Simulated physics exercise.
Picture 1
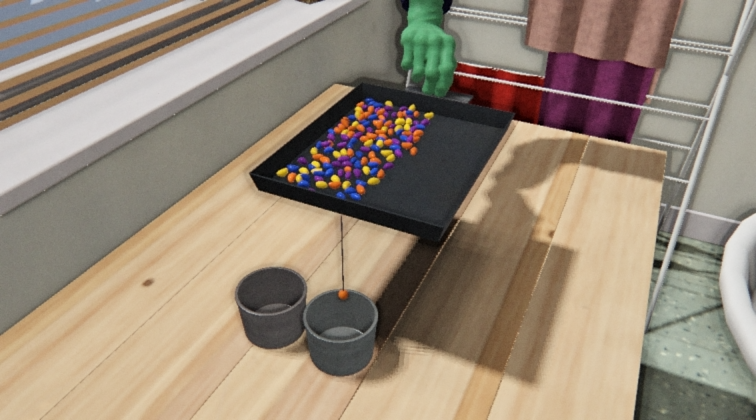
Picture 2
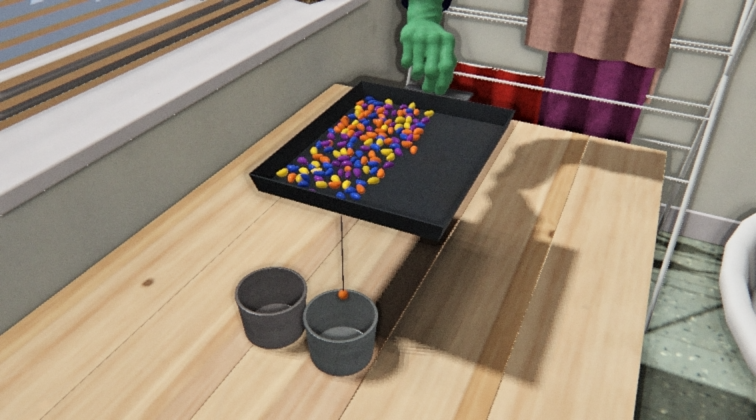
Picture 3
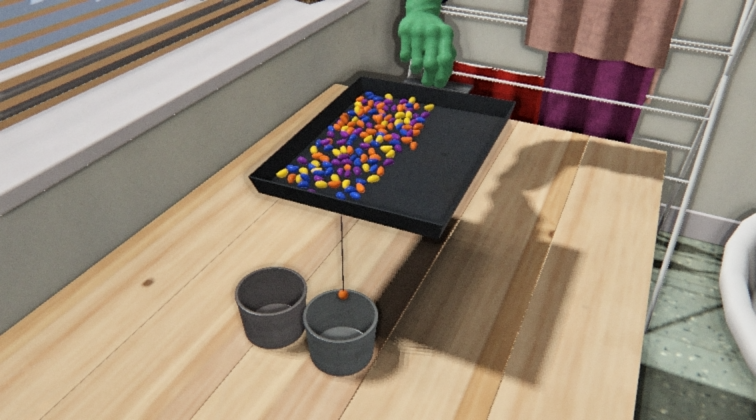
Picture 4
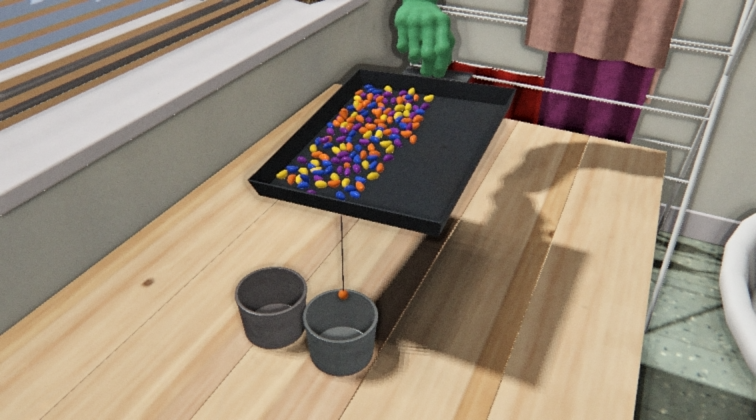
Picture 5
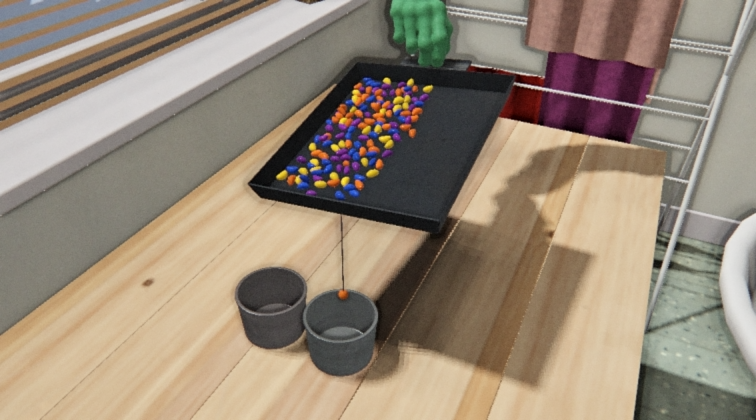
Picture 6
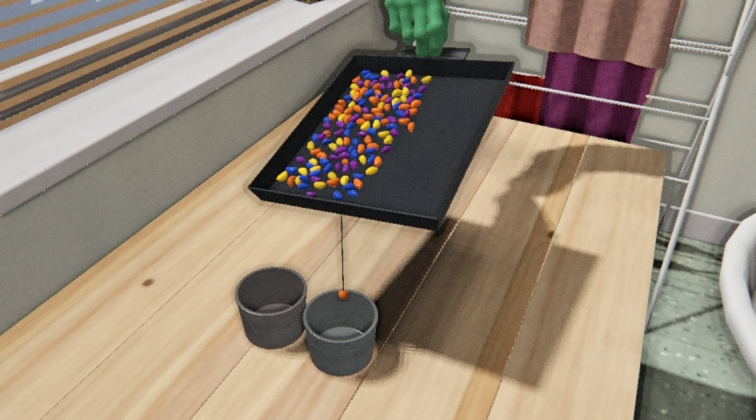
A black tray of colourful jelly beans tilts slowly above two empty grey dishes, its far end rising with a green hand.
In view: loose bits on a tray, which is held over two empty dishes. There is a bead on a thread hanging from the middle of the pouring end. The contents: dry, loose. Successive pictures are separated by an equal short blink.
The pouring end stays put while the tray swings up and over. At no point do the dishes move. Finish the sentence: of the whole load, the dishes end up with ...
... more than half.
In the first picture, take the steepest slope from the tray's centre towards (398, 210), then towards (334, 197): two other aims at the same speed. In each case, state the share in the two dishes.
Shares, approx.: 0 %, then 70 %.
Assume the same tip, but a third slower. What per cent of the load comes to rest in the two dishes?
Roughly 80%.
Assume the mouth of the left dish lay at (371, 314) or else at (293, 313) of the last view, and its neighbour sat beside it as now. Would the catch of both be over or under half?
The dishes end up with the lesser share in the first try and the lesser share in the second.
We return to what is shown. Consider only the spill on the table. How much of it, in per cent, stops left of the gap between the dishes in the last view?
Close to 90 per cent.
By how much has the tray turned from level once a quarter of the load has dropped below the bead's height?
Roughly 90°.
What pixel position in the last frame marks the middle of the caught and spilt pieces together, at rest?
Last view, centre at rest - approx. (270, 316).
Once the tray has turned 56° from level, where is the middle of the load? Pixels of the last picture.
In the last view the centre sits at roughly (304, 147).
Soon, tray tipped steeply; all on the tray.
A while on, tray tipped right over; about half on the tray; about a third in the left dish; a small part outside both; about a quarter in the air.
Towards the end, tray tipped past a quarter turn; most in the left dish; a small part outside both.
Finally, tray tipped past a quarter turn; none in the right dish; most in the left dish; a small part outside both.
